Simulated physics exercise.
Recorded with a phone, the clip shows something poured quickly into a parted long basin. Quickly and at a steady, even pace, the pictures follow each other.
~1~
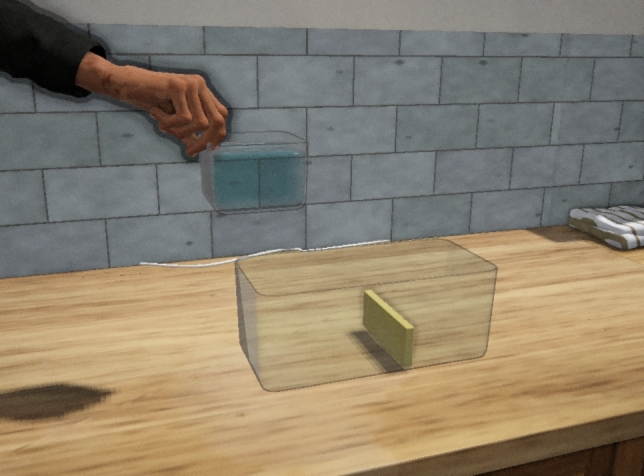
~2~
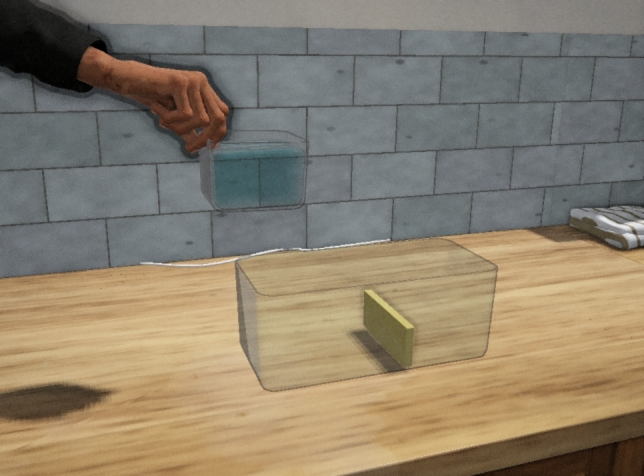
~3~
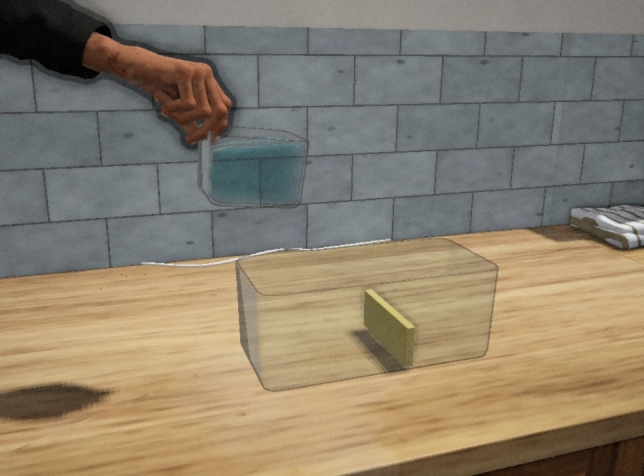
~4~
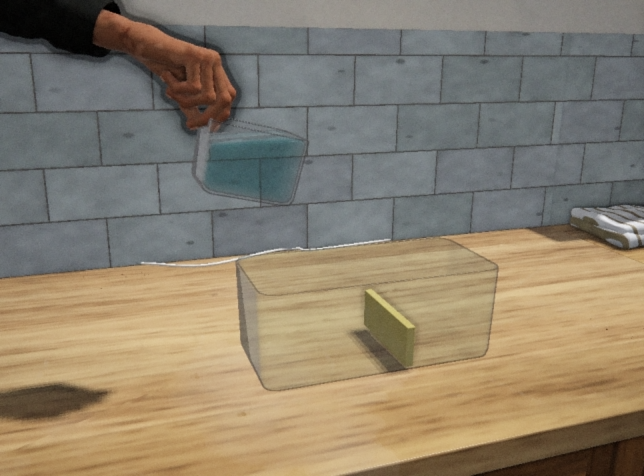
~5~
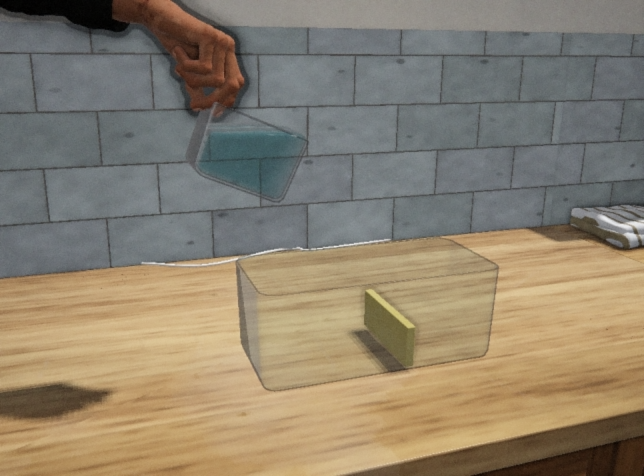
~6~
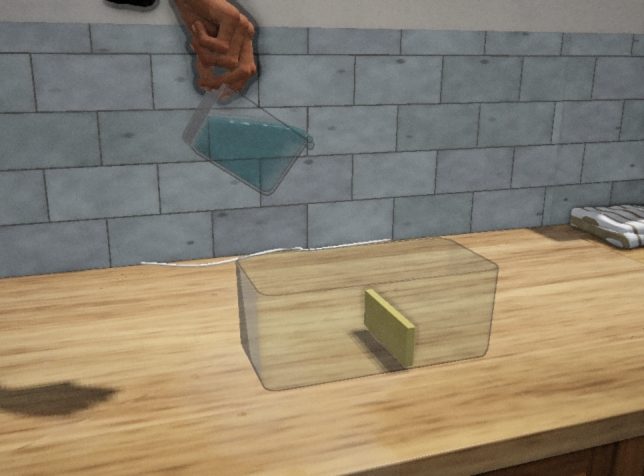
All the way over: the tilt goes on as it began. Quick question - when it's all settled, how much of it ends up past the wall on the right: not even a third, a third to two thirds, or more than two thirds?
I'd say a third to two thirds.
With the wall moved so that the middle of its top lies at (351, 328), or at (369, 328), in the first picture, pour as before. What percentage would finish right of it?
Respectively 75 and 70 per cent, approximately.
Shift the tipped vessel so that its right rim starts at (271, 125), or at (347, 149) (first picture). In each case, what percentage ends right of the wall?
Roughly 10 per cent, then roughly 85 per cent.
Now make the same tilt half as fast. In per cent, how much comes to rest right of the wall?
I'd say roughly 20 in every hundred ends up there.
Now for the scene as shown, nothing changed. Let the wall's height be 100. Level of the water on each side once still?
Left: About 20; right: About 30.
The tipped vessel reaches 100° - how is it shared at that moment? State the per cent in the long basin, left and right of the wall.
You'd find 10 per cent on the left and 0 per cent on the right.
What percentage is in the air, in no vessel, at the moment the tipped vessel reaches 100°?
It's close to 55 %.
A moment on, the tilt is 100° and 34 per cent is still to pour, 10 is left of the wall and 0 right of it.
Next, the tilt is 115° and 1 per cent is still to pour, 26 is left of the wall and 55 right of it.
Then the tilt is 115° and 0 per cent is still to pour, 45 is left of the wall and 47 right of it.
Later the tilt is 115° and 0 per cent is still to pour, 49 is left of the wall and 47 right of it.
In the end 49 per cent lies left of the wall, 47 right of it and 4 outside.
